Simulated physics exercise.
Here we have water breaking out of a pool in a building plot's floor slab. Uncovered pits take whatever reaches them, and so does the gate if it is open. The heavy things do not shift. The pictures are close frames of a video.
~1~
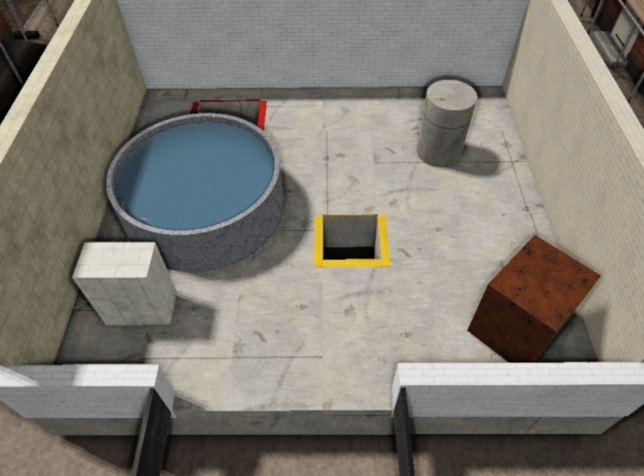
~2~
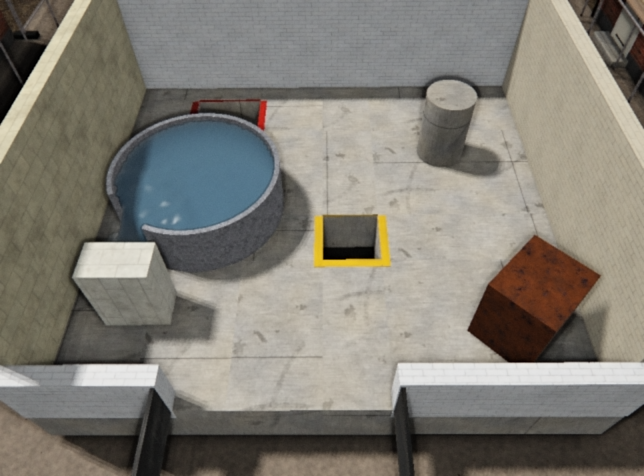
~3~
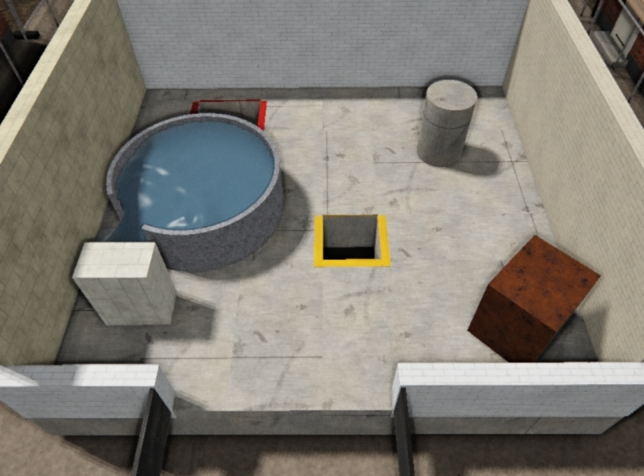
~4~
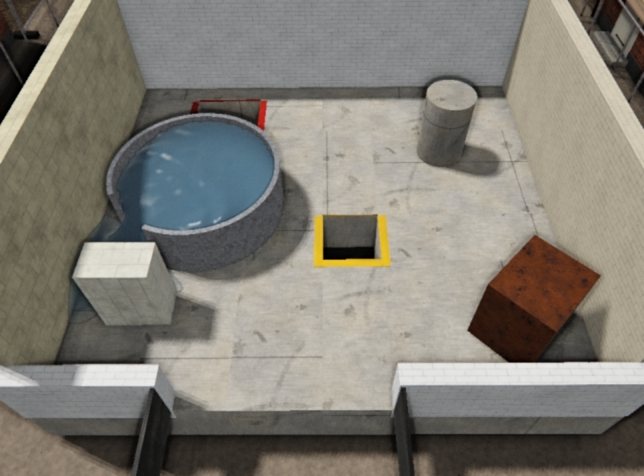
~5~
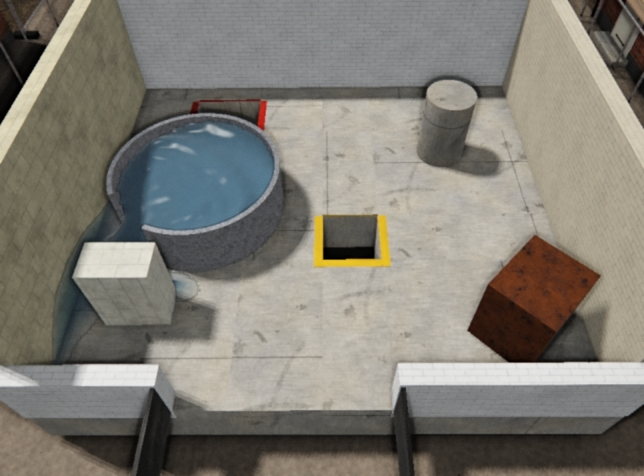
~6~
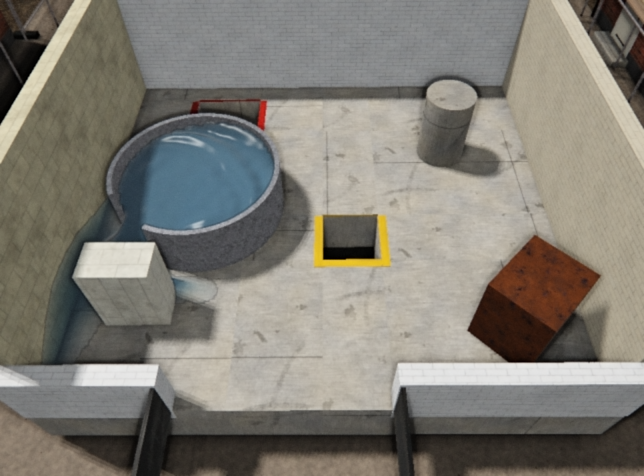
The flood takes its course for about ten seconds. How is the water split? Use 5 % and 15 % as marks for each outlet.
In the end: The gate takes between 5 and 15 %; the red pit takes between 5 and 15 %; the yellow pit takes between 5 and 15 %.
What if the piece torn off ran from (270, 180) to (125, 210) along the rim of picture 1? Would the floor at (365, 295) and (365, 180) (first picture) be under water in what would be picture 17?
In turn: Covered, not flooded.
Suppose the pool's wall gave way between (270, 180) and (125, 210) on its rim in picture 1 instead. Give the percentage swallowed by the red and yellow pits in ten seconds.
In per cent: Red 4, yellow 6.
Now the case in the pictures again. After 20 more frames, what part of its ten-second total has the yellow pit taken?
Near 20 in a hundred.
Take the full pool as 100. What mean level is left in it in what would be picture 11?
Close to 74 %.
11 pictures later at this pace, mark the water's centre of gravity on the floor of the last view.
At about (183, 239).
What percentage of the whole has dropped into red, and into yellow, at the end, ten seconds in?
In turn 10 and 10 per cent.
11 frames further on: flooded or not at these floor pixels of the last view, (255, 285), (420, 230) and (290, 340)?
In that order: Flooded, free of water, covered.
A moment on, water covers 15 % of the floor; the gate 0 %, the red pit 0 %, the yellow pit 0 %.
Next, water covers 35 % of the floor; the gate 0 %, the red pit 0 %, the yellow pit 0 %.
Then, water covers 50 % of the floor; the gate 2 %, the red pit 2 %, the yellow pit 2 %.
Later, water covers 65 % of the floor; the gate 5 %, the red pit 6 %, the yellow pit 6 %.
In the end, water covers 95 % of the floor; the gate 9 %, the red pit 11 %, the yellow pit 10 %.
